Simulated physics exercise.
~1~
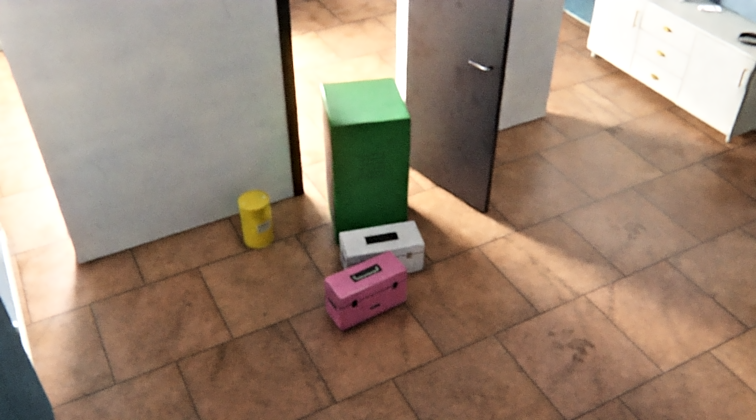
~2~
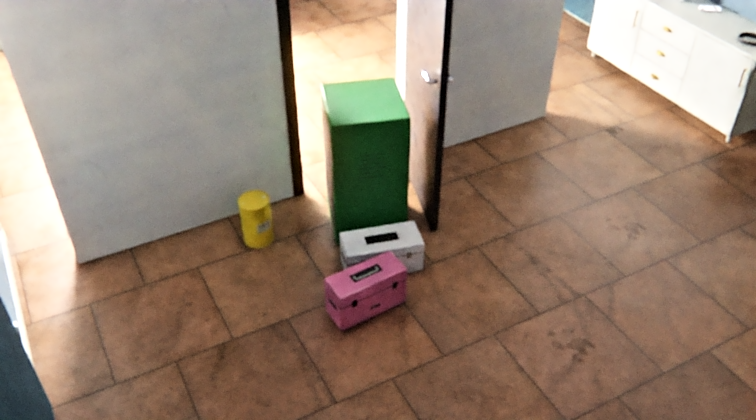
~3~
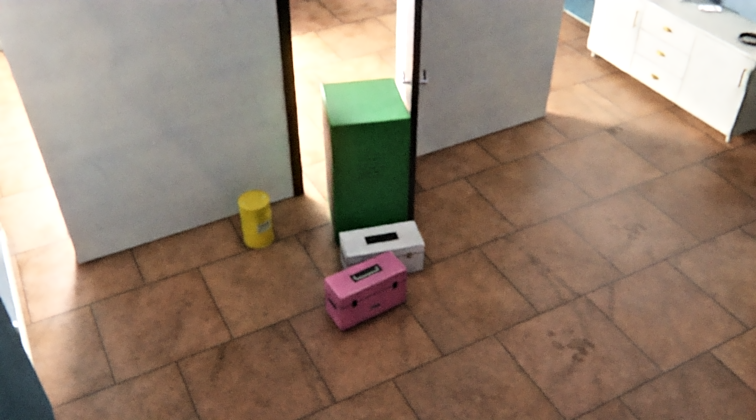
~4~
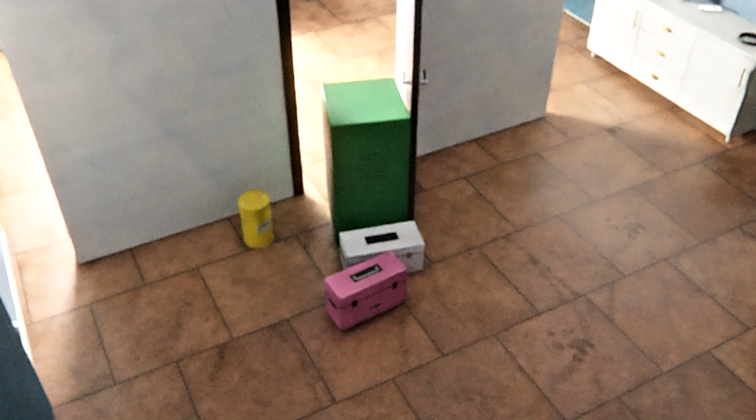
The dark door swings toward the doorway and stops beside the tall green box.
